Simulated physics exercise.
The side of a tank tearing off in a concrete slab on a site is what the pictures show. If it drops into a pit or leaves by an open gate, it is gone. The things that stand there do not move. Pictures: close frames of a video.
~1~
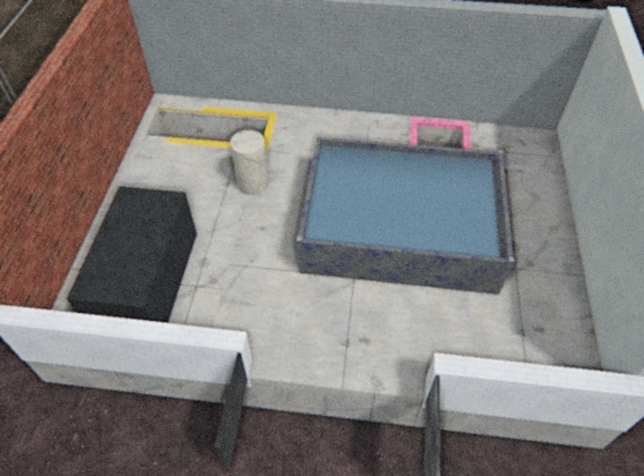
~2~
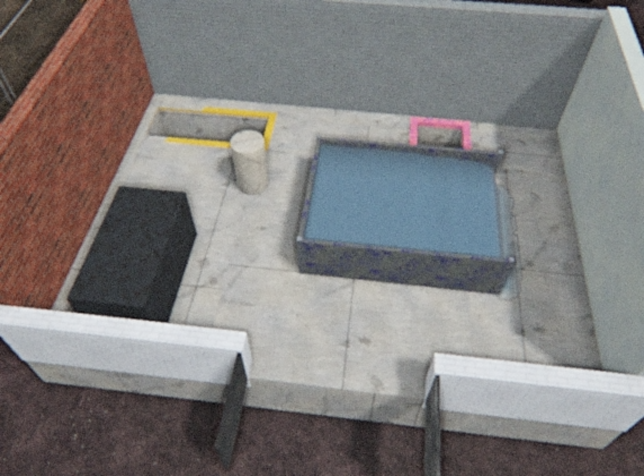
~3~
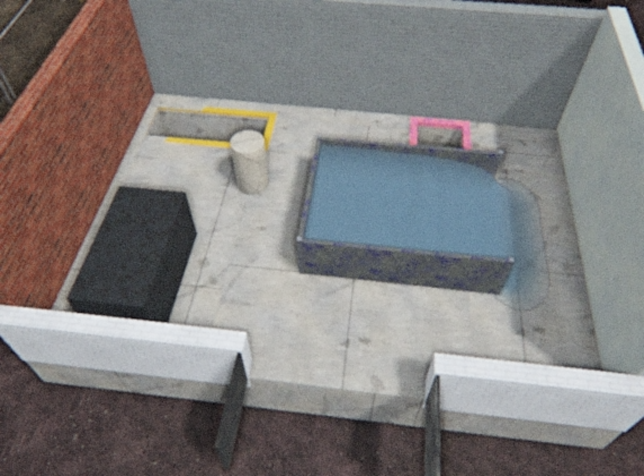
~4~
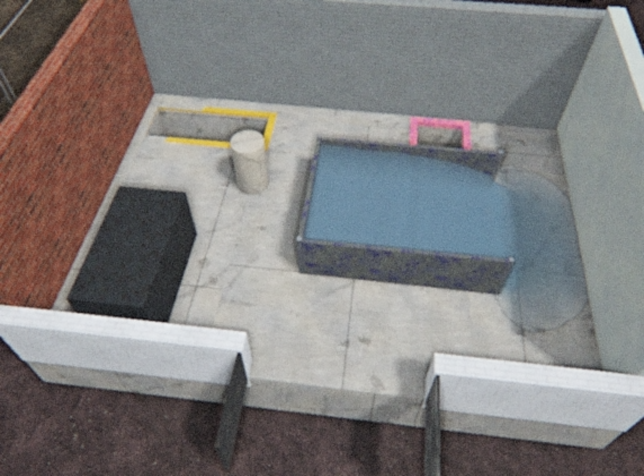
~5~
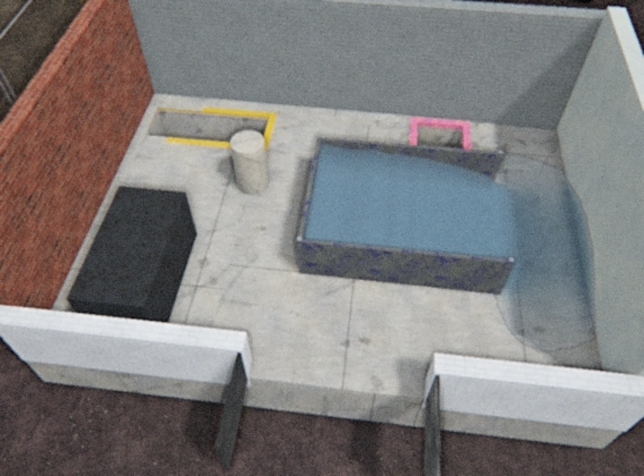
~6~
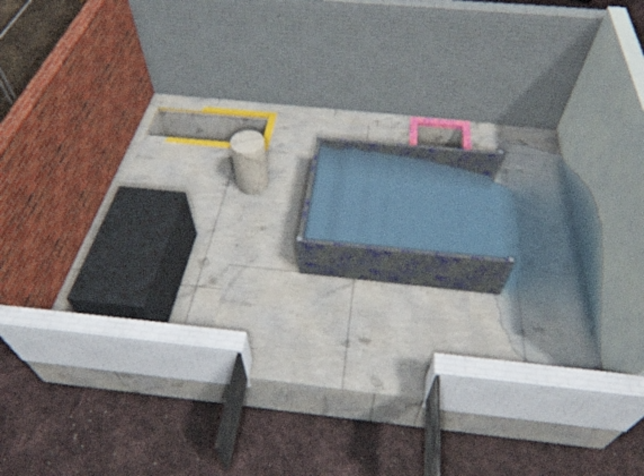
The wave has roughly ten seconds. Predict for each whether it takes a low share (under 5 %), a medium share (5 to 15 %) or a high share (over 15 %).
Prediction: The gate takes a medium share; the pink pit takes a high share; the yellow pit takes a medium share.
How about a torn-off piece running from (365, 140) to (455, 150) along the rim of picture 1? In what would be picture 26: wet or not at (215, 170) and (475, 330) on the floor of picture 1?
Point one waterlogged, point two not reached.
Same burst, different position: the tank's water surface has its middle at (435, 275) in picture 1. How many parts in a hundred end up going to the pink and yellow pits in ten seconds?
After ten seconds: Pink pit at 25 percent, yellow pit at 4 percent.
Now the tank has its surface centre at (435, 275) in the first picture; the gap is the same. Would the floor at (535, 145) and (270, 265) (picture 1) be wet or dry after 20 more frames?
Result, in sequence: Waterlogged; unreached.
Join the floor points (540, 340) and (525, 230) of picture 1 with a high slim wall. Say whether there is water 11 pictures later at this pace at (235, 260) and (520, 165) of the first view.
Untouched, soaked.
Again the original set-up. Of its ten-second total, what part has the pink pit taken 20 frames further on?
That share would be near 45 %.
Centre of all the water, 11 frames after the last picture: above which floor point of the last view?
I'd put my finger on (483, 240).
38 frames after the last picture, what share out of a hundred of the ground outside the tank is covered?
About 80 per cent.
A moment on, water covers 20 % of the floor; the gate 0 %, the pink pit 0 %, the yellow pit 0 %.
Next, water covers 30 % of the floor; the gate 0 %, the pink pit 1 %, the yellow pit 0 %.
Then, water covers 60 % of the floor; the gate 1 %, the pink pit 9 %, the yellow pit 0 %.
Later, water covers 80 % of the floor; the gate 3 %, the pink pit 18 %, the yellow pit 2 %.
In the end, water covers 95 % of the floor; the gate 10 %, the pink pit 21 %, the yellow pit 10 %.
